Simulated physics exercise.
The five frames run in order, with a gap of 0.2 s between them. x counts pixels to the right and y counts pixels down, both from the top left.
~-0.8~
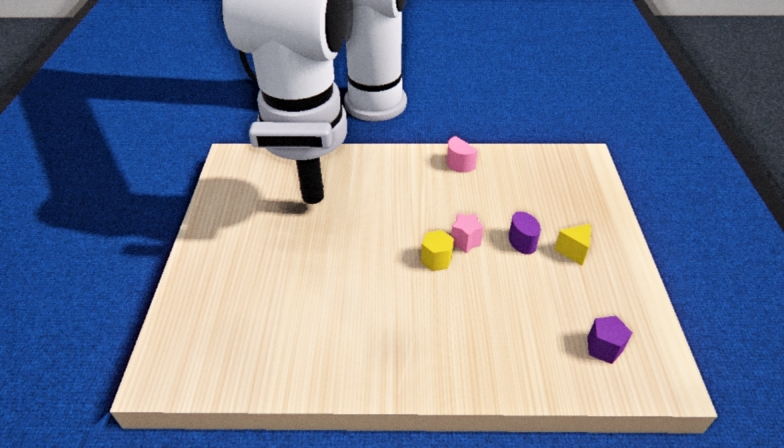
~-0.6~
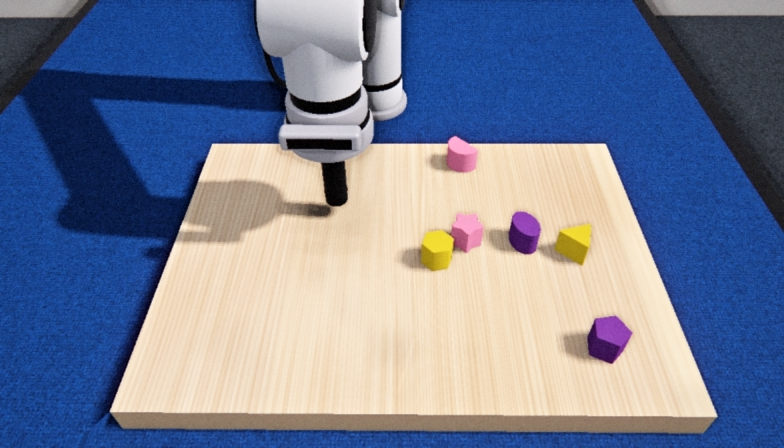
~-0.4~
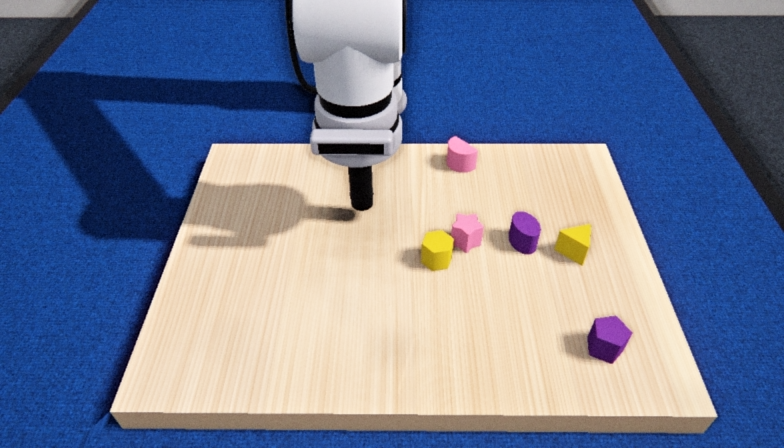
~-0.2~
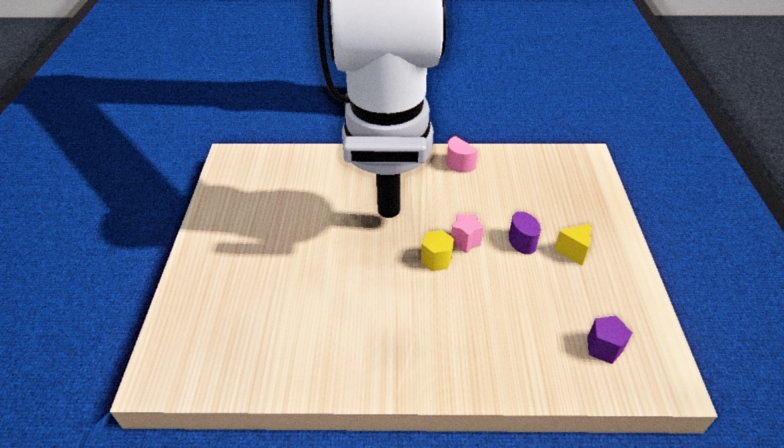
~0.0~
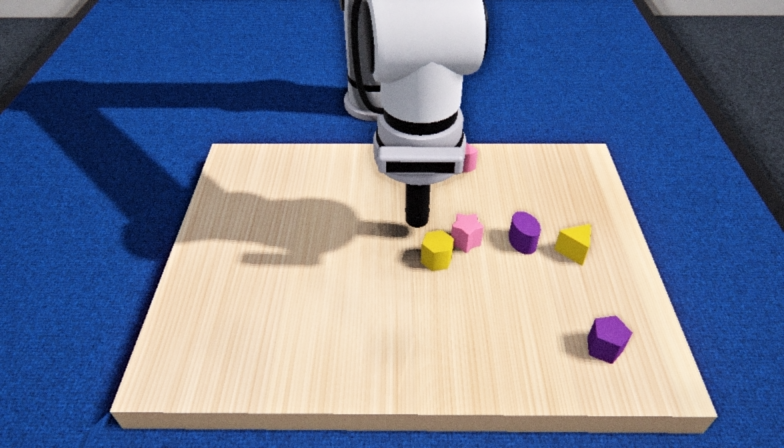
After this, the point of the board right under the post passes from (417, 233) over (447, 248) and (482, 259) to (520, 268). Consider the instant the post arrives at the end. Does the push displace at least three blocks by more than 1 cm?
In short: No.
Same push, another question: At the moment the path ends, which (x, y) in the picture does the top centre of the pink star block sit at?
Its top middle is near (493, 224).
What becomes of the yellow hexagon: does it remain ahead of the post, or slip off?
Slipped off.
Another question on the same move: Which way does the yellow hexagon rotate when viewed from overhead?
The block spins clockwise.
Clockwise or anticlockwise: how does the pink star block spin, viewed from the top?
Bird's-eye view: Counterclockwise.
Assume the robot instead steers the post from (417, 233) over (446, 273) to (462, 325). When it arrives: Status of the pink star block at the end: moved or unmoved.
It's unmoved.
The first path, step by step. One third of the way, post (448, 237); yellow hexagon (445, 249), turned 35° clockwise; pink star block (473, 224), turned 25° anticlockwise.
Two thirds of the way, post (484, 247); yellow hexagon (445, 250), turned 40° clockwise; pink star block (491, 224), turned 90° anticlockwise.
At the end, post (523, 256); yellow hexagon (445, 250), turned 40° clockwise; pink star block (493, 224), turned 105° anticlockwise; purple oval block not moved.
